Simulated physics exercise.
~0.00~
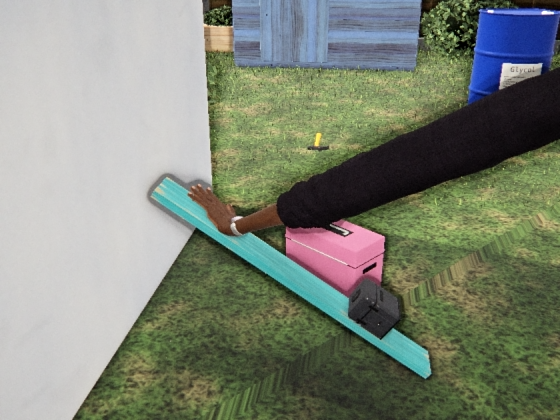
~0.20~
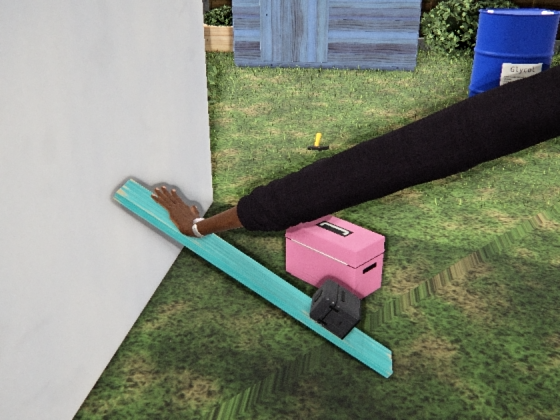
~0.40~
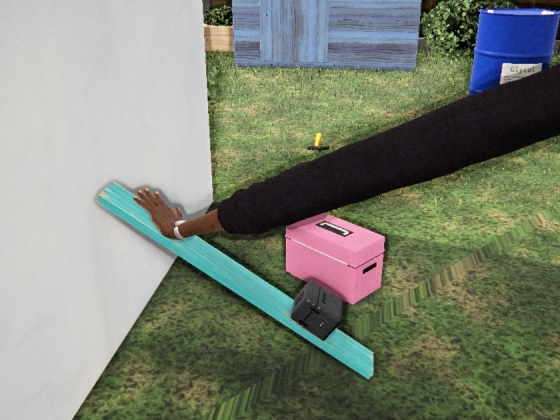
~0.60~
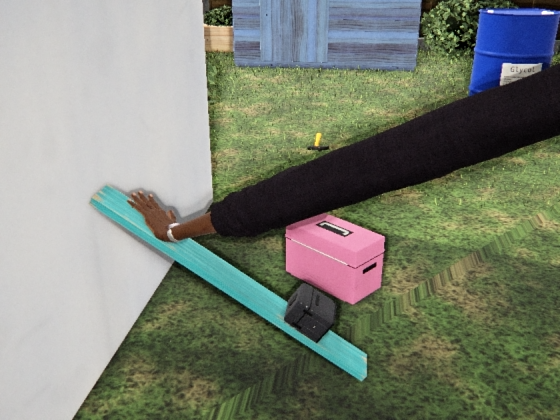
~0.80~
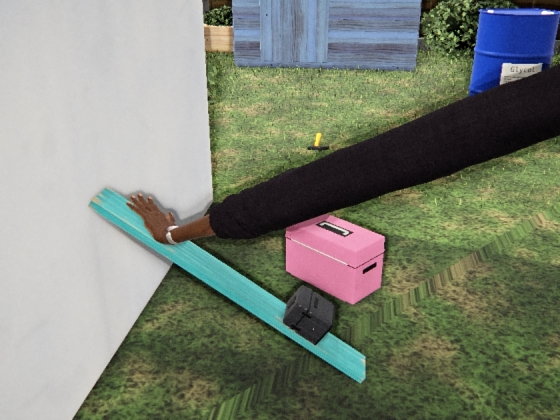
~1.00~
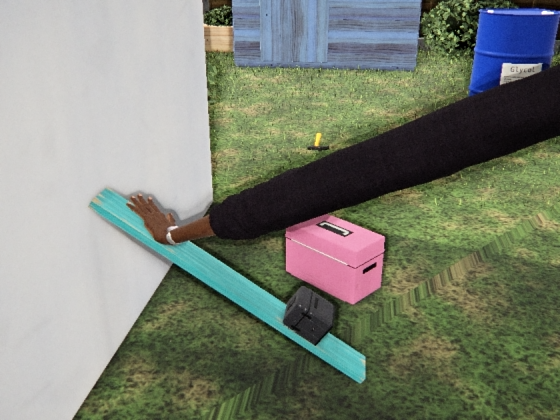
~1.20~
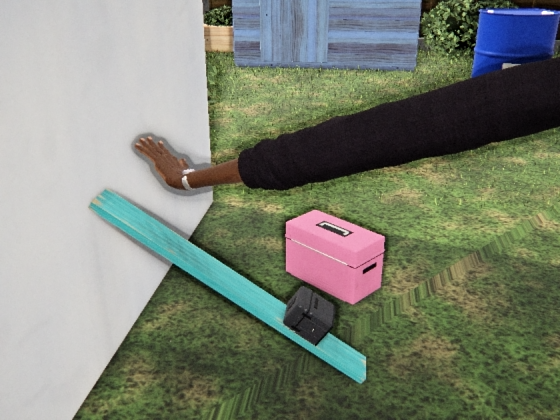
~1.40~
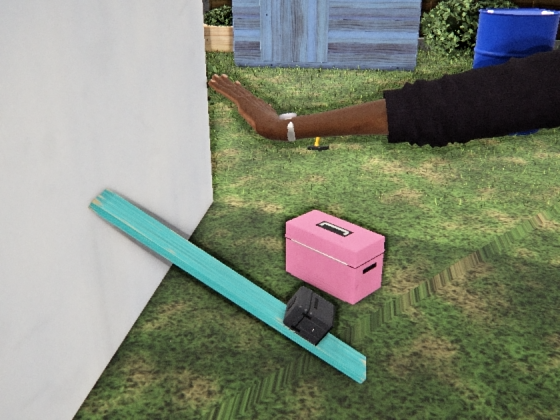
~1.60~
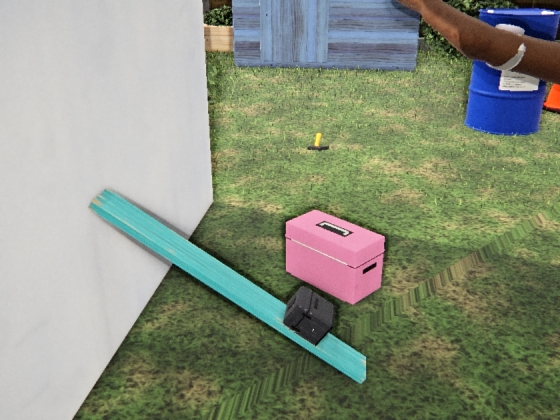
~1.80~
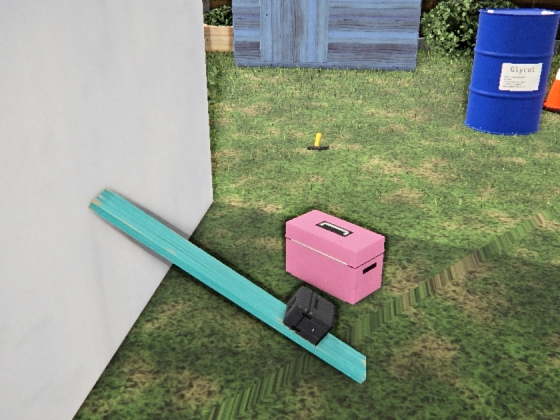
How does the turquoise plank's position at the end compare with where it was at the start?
At the end the turquoise plank is farther to the left than it was at the start, still leaning at a slant.
